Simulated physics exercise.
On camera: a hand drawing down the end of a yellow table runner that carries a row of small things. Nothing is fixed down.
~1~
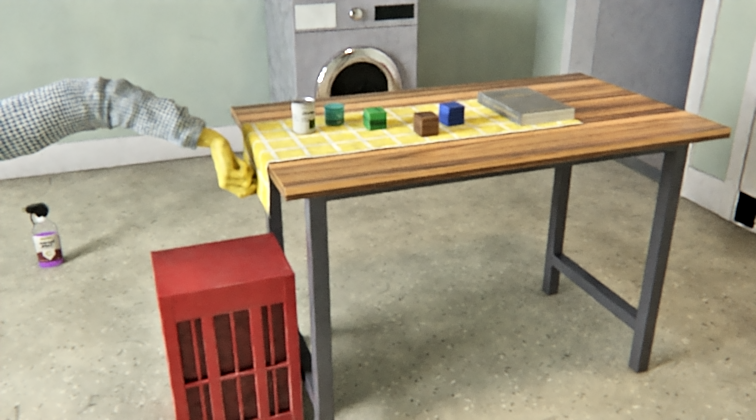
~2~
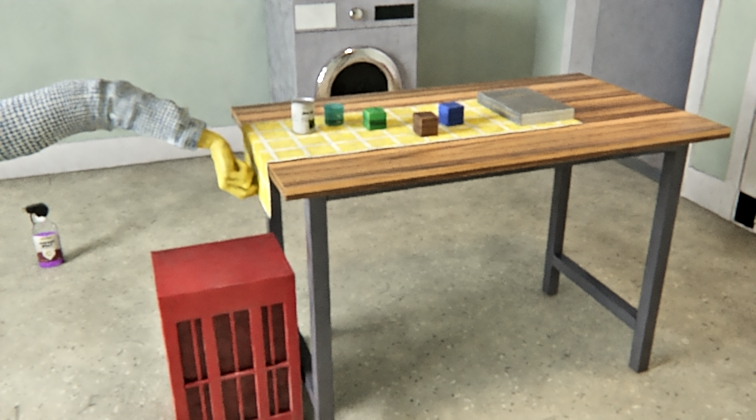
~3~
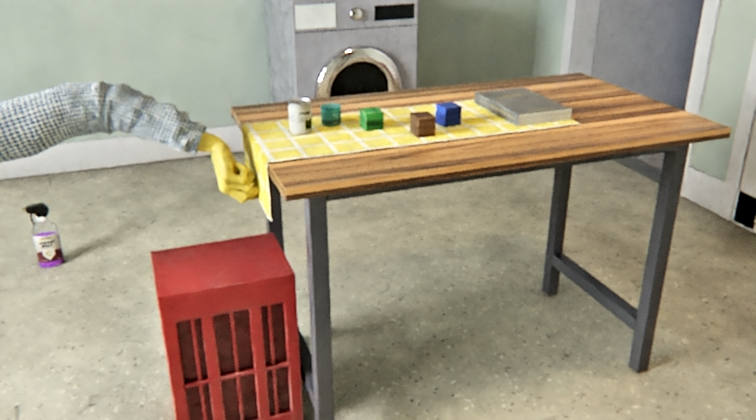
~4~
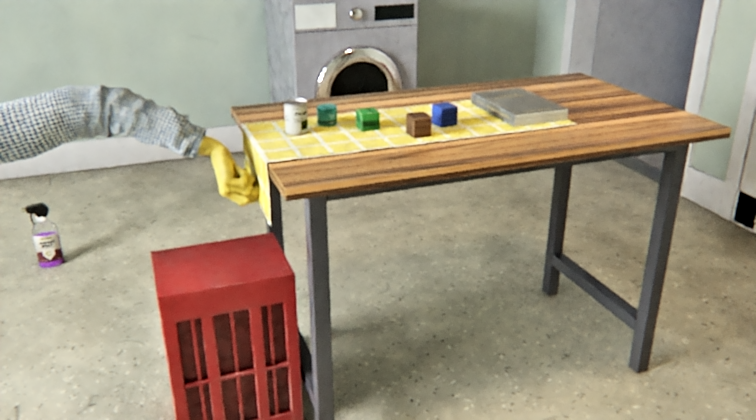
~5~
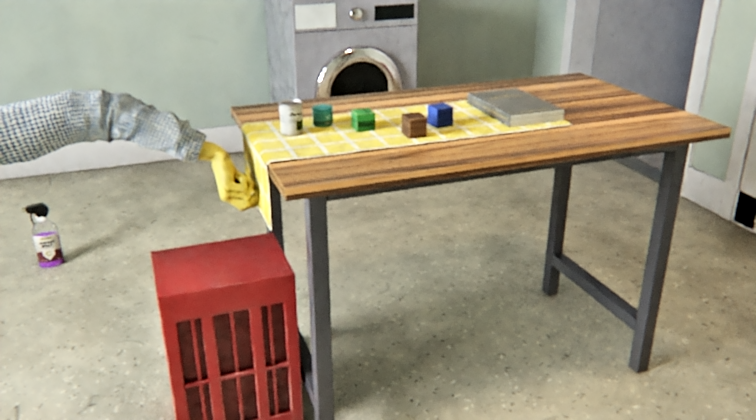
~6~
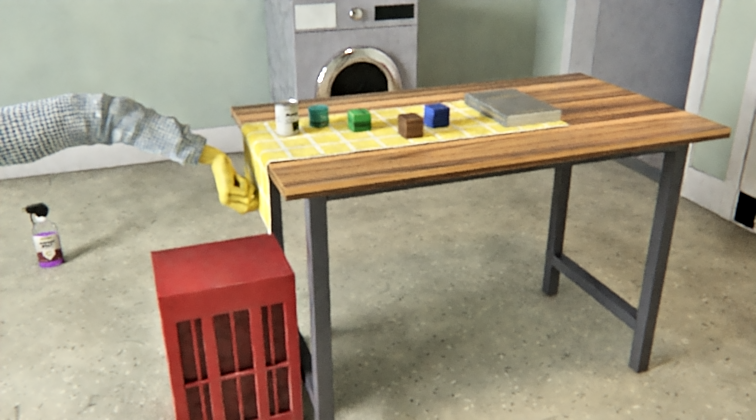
In this clip, a yellow-gloved hand at the left end of a wooden table slowly pulls down a yellow checked runner, and the can, small coloured cubes and grey slab on it shift slightly left together.
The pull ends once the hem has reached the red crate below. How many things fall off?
The count of fallen things is one.
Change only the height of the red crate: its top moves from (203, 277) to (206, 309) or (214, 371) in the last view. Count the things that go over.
Over the edge go 2 and 4.
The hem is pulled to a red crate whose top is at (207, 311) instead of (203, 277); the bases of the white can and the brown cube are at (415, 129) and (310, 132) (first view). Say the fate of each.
The white can stays on, the brown cube falls.
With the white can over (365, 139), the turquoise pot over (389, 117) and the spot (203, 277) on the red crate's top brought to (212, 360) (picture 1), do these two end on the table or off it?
The white can drops off; the turquoise pot comes down.
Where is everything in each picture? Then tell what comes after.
The first frame shows hem (271, 218); white can (303, 101); turquoise pot (334, 106); green cube (375, 110); brown cube (426, 114); blue cube (452, 104); top of the crate (203, 277).
The second frame shows hem (270, 219); white can (303, 101).
The third frame shows hem (272, 222); turquoise pot (331, 106).
The fourth frame shows hem (271, 226); green cube (368, 111); top of the crate (203, 277).
The fifth frame shows hem (271, 231); brown cube (414, 115).
The sixth frame shows hem (270, 235); white can (286, 103); turquoise pot (319, 107); green cube (359, 111); brown cube (410, 116); blue cube (437, 106).
Soon after, hem near (259, 232); all still up.
After that, hem on the crate; white can gone.
In the end, hem on the crate; white can gone. It carries off one.
